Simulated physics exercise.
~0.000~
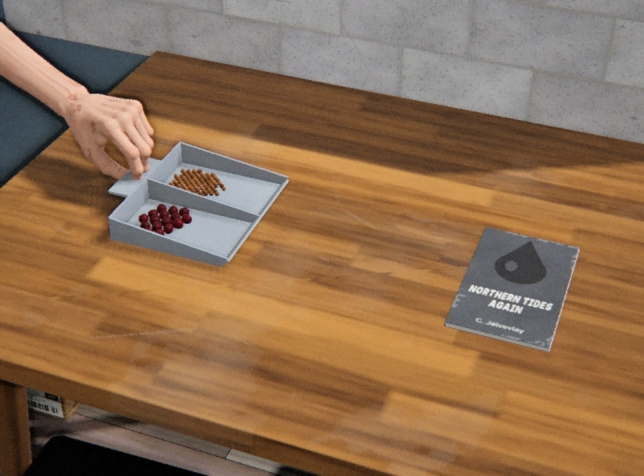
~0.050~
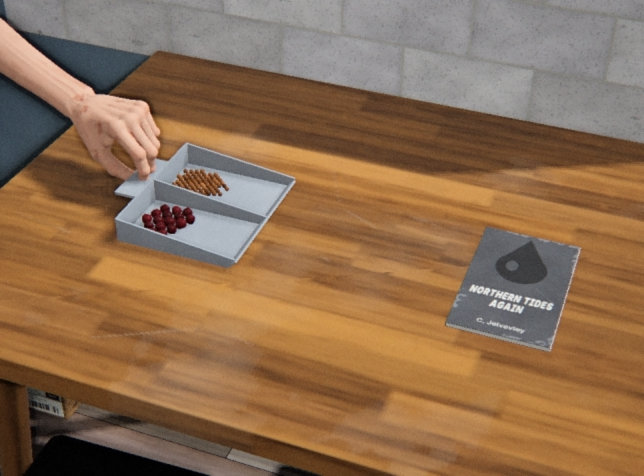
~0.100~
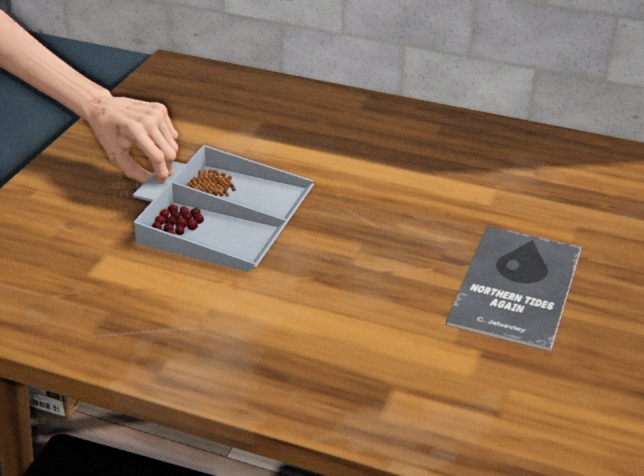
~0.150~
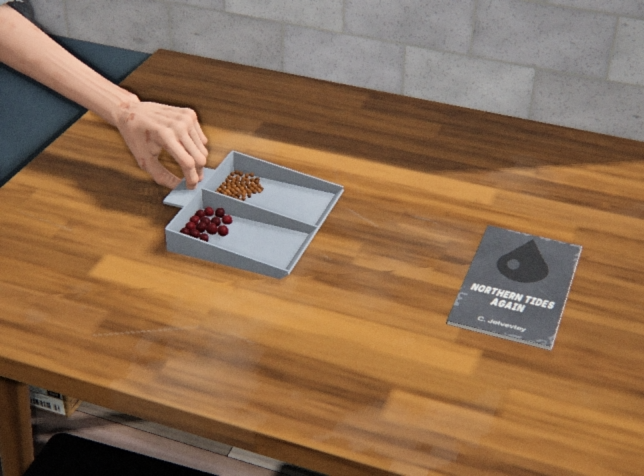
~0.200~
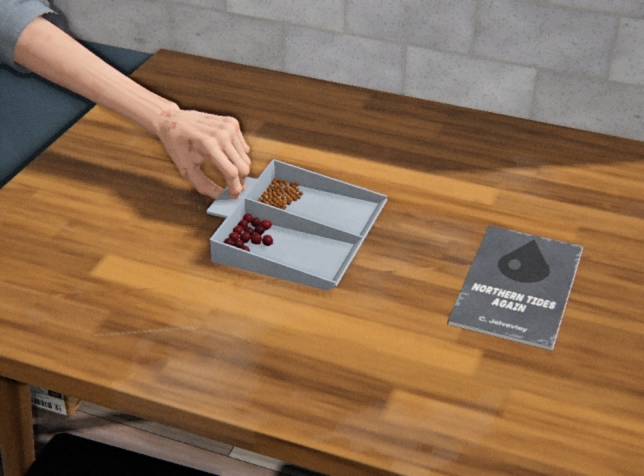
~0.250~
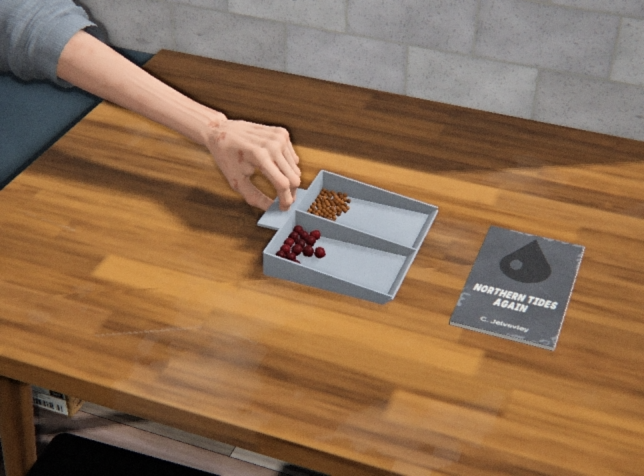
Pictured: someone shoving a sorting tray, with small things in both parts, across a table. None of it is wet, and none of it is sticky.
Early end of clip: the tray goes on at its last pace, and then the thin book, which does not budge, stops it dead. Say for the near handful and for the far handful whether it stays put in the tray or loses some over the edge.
The near handful loses some over the edge, the far handful loses some over the edge.
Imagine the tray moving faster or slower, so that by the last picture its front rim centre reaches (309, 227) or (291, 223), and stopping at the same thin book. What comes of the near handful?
Case one, it is retained; case two, it is retained.
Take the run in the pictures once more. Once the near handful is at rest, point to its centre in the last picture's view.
It settles centred at about (454, 288) in the final frame.
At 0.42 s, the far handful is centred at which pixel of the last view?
Around (469, 242).
By 0.29 s, tray still sliding, front rim near (450, 260); near handful all inside; far handful all inside.
By 0.42 s, tray stopped at the thin book; near handful about a tenth out of the tray; far handful just a few out of the tray.
By 0.63 s, tray stopped at the thin book; near handful roughly half out of the tray; far handful roughly a third out of the tray.
When it is over (1.4 s), tray stopped at the thin book; near handful roughly half out of the tray; far handful roughly a third out of the tray.
